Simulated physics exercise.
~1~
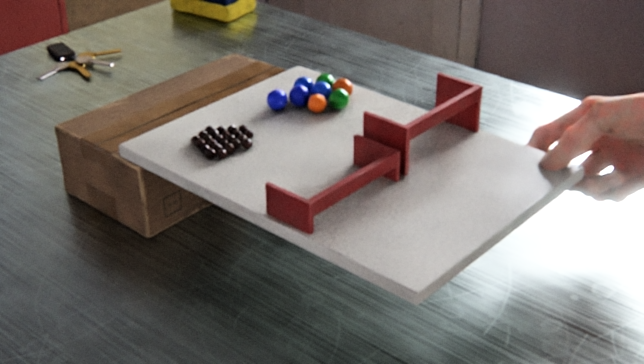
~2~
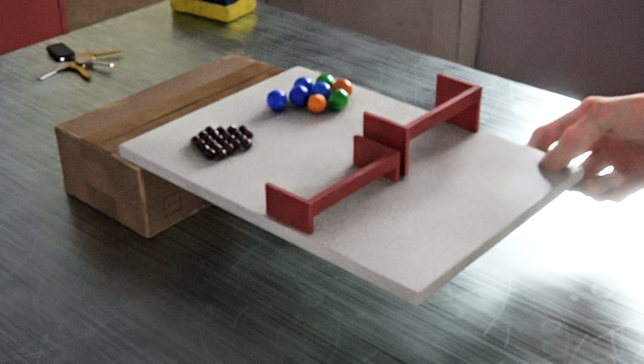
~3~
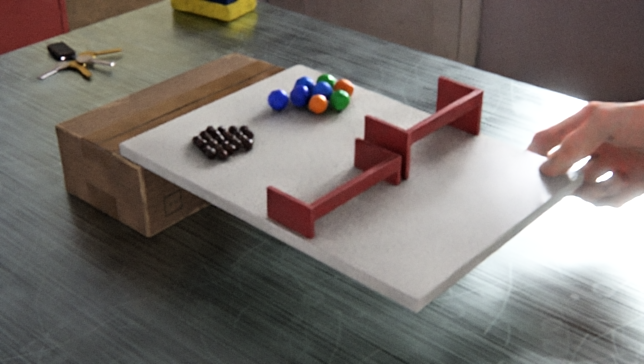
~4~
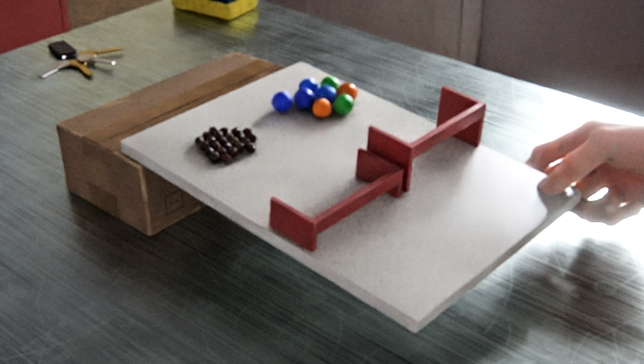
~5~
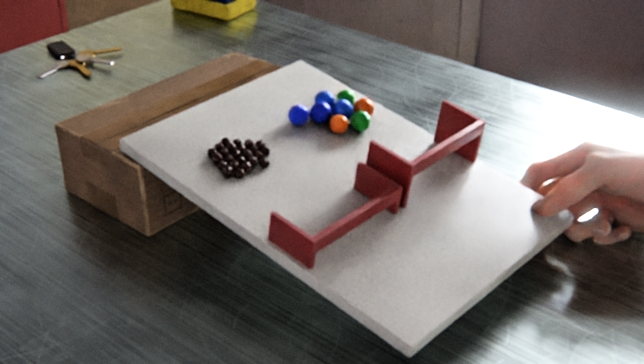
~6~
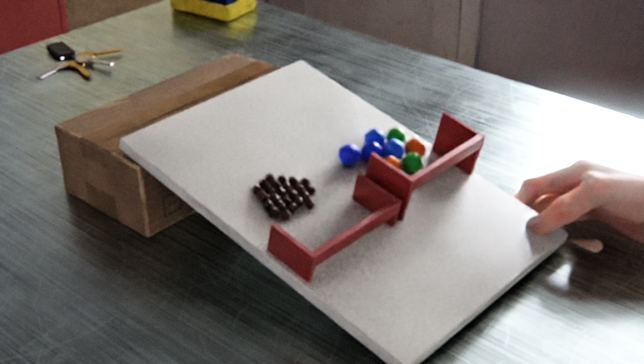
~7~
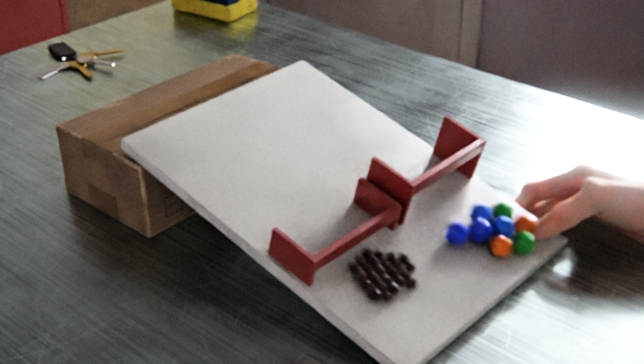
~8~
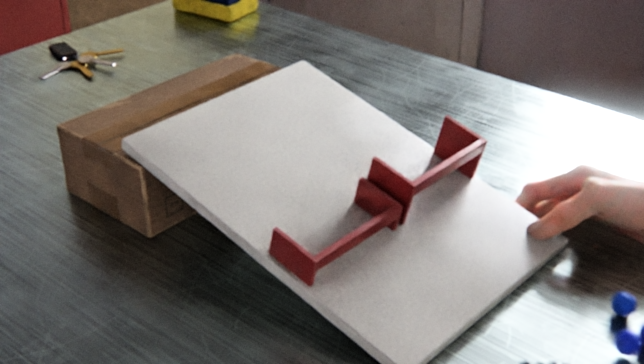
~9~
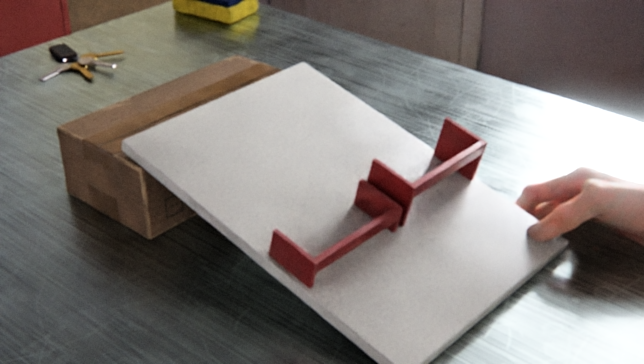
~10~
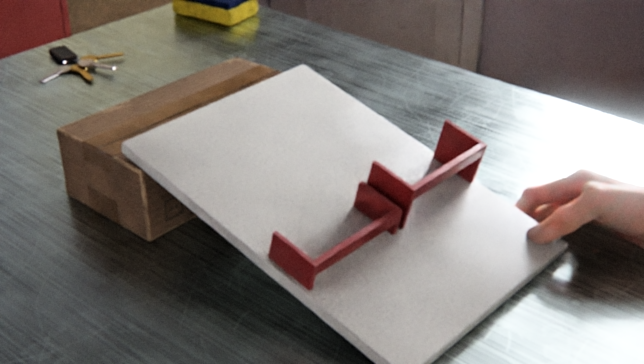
On a brushed metal counter, seen from above at an angle by a slightly swaying camera, a pale board leans on a cardboard box at left while a hand holds its right end. Two red bars on feet cross the board, with small dark brown pieces and blue, green and orange balls above them. The hand lowers its end, and the board grows steeper. Both groups start moving down toward the bars, then pass beneath them through the slots. They leave the lower edge, blue balls last seen at right, and the tilted board stays empty except for the bars, the hand still beside it.
